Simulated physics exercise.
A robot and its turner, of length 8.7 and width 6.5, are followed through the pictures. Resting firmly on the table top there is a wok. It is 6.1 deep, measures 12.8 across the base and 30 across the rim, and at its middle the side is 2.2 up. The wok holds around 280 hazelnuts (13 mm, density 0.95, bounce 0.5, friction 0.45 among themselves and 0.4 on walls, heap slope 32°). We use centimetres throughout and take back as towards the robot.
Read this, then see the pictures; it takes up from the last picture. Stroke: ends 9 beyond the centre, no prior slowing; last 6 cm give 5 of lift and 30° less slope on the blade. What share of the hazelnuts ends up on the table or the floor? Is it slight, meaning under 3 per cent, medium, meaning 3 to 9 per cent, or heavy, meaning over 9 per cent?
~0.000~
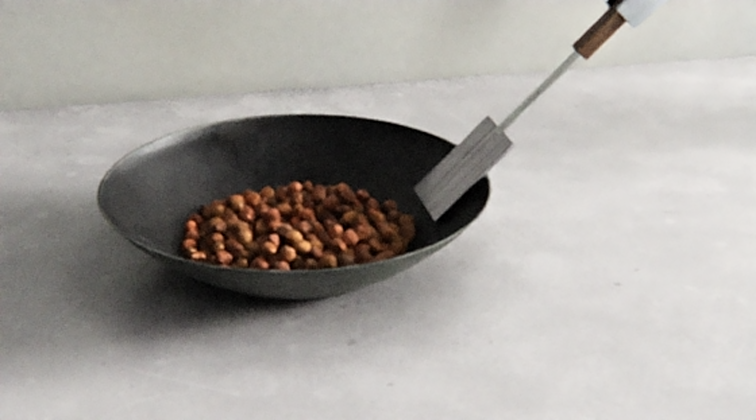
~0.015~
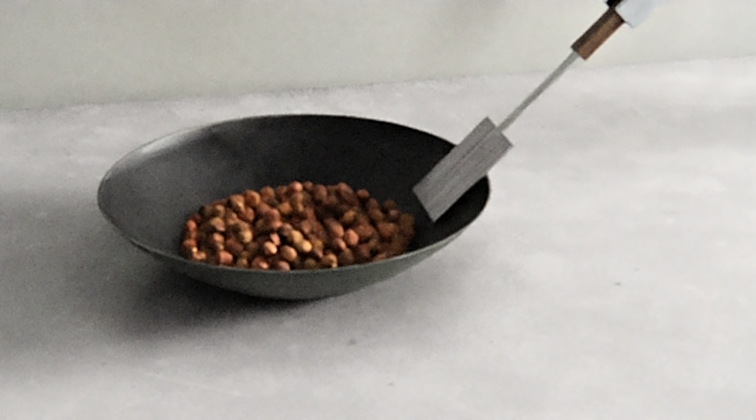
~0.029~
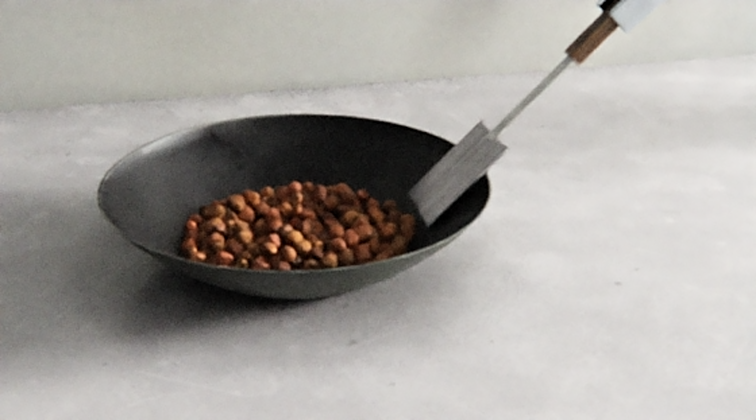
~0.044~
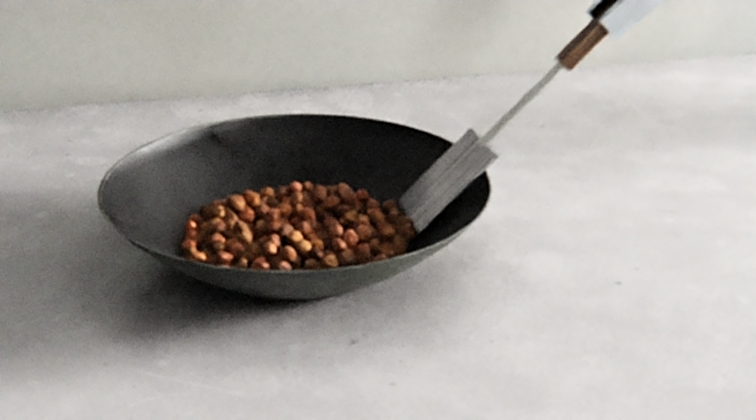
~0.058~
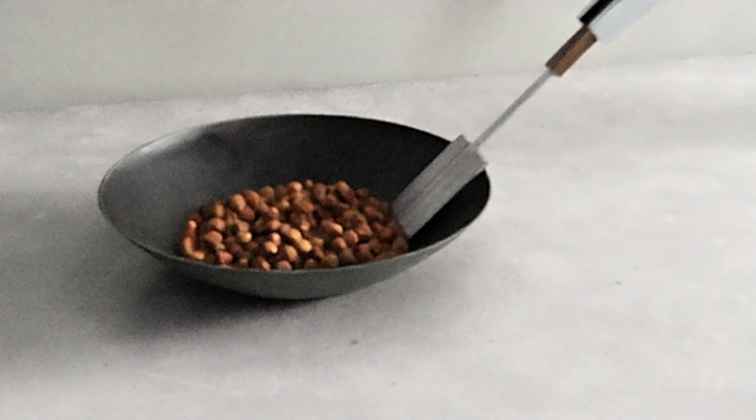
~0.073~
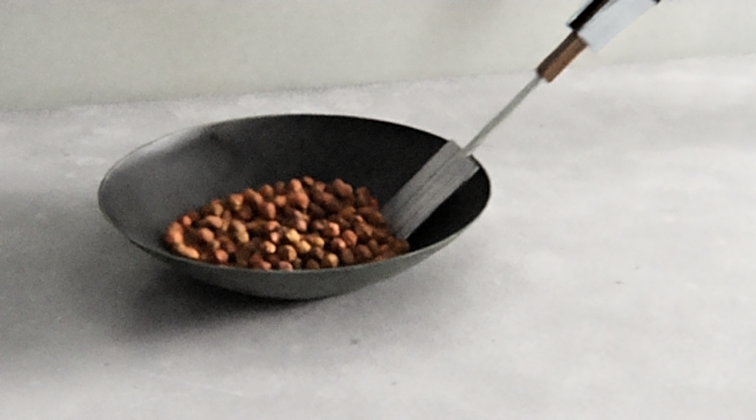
It is medium, from 3 to 9 per cent.
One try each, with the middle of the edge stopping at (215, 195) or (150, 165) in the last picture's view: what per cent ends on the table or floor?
Respectively some 0 and 15 percent end on the table or floor.
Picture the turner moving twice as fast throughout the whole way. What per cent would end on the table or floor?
Roughly 15 in a hundred.
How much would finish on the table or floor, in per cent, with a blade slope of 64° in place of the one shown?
It would come to roughly 5 percent.
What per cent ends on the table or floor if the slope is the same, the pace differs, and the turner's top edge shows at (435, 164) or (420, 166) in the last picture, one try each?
Respectively, around 15 and 15 per cent.
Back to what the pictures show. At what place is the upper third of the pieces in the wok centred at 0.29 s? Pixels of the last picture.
It is centred at roughly (218, 216).
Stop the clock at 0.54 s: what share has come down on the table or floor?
About 4 per cent.
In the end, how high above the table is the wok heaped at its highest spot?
5.5 cm.
After 0.18 s, sloping 44°, highest piece 6 above the table; 281 in the wok.
After 0.29 s, sloping 35°, highest piece 6 above the table; 281 in the wok.
After 0.54 s, sloping 14°, highest piece 8 above the table; 267 in the wok, 14 on the table or floor.
After 1.59 s, sloping 14°, highest piece 5 above the table; 264 in the wok, 17 on the table or floor.
At rest, 264 in the wok, 17 on the table or floor. That is 6 % on the table or floor.
